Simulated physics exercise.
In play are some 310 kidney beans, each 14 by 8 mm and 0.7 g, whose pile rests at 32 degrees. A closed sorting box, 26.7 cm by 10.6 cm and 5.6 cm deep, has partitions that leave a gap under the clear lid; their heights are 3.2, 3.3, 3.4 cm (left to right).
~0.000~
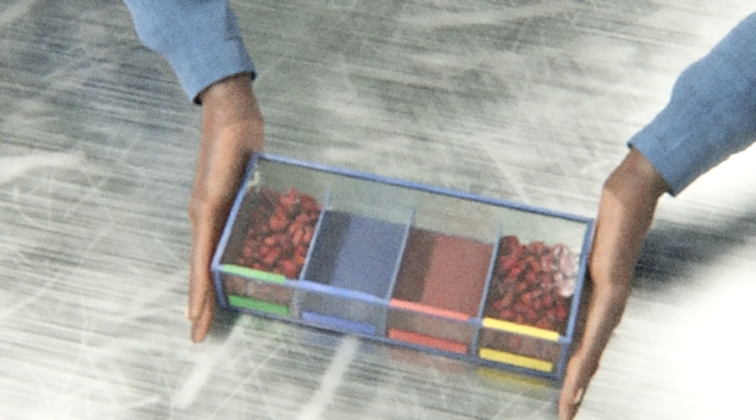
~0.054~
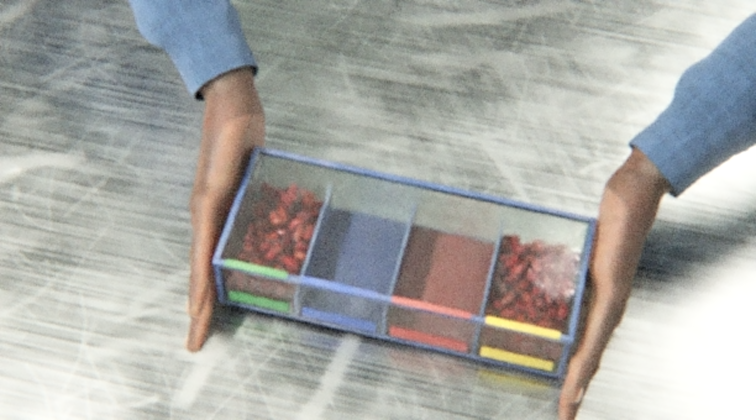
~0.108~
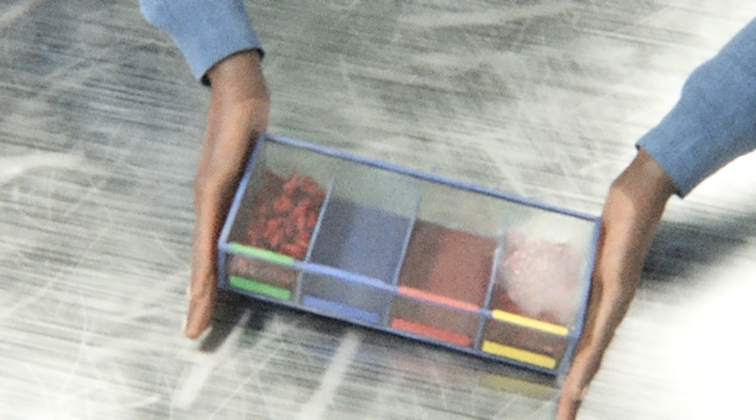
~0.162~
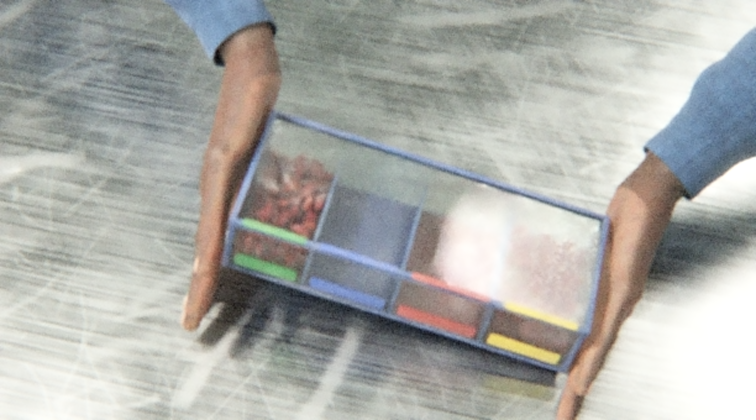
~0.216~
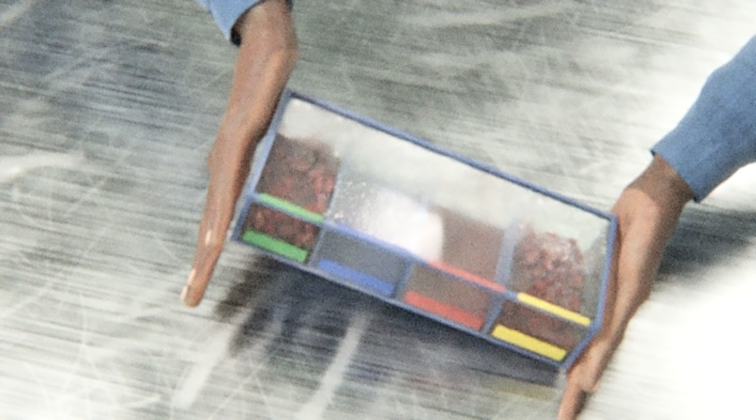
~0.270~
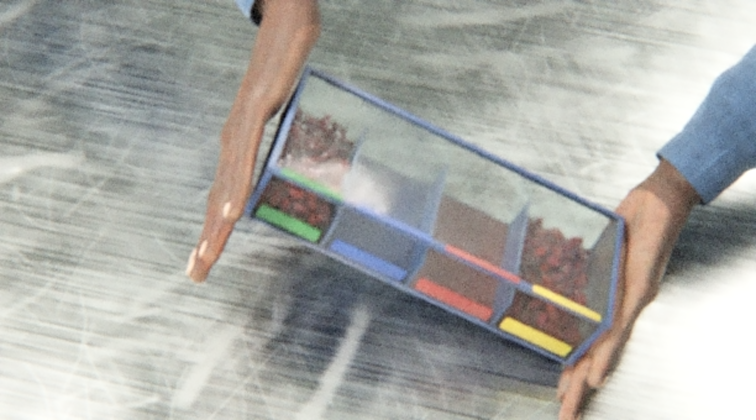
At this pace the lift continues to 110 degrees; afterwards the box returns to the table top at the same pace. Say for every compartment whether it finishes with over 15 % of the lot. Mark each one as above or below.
Marked: Red above; blue below; green below; yellow above.
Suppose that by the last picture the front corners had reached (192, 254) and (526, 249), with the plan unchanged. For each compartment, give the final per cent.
Per cent at the end: Red 5; blue 5; green 80; yellow 5.
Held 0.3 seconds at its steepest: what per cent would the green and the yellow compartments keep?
You'd end up with green at 0 per cent and yellow at 75 per cent.
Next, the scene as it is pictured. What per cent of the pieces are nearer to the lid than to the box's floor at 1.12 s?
Close to 70 in a hundred.
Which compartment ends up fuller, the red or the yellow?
Answer: Yellow.
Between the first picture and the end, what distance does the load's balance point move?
8.0 cm.
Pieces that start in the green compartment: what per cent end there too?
Something like 10 per cent.
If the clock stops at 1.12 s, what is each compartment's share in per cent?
It splits as red 10, blue 15, green 15 and yellow 60 percent.
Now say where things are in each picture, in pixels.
The first picture shows box tilt 0 degrees, front corners at (218, 266) and (566, 339); green 50 %, yellow 50 %.
The second picture shows box tilt 1 degrees, front corners at (220, 261) and (568, 338).
The third picture shows box tilt 6 degrees, front corners at (225, 244) and (574, 334), lowest corner right back.
The fourth picture shows box tilt 12 degrees, front corners at (236, 220) and (584, 330), lowest corner right back.
The fifth picture shows box tilt 18 degrees, front corners at (253, 194) and (595, 326), lowest corner right back.
The sixth picture shows box tilt 24 degrees, front corners at (274, 168) and (605, 322), lowest corner right back; green 50 %, yellow 50 %. The box's pace is about 115 degrees a second.
After 1.12 s, tilt 109 degrees; red 10 %, blue 15 %, green 15 %, yellow 60 %.
After 1.69 s, tilt 47 degrees; red 20 %, green 5 %, yellow 75 %.
After 2.31 s, tilt 0 degrees; red 20 %, green 5 %, yellow 75 %.
By 2.8 s all is still; red 20 %, blue 0 %, green 5 %, yellow 75 %.
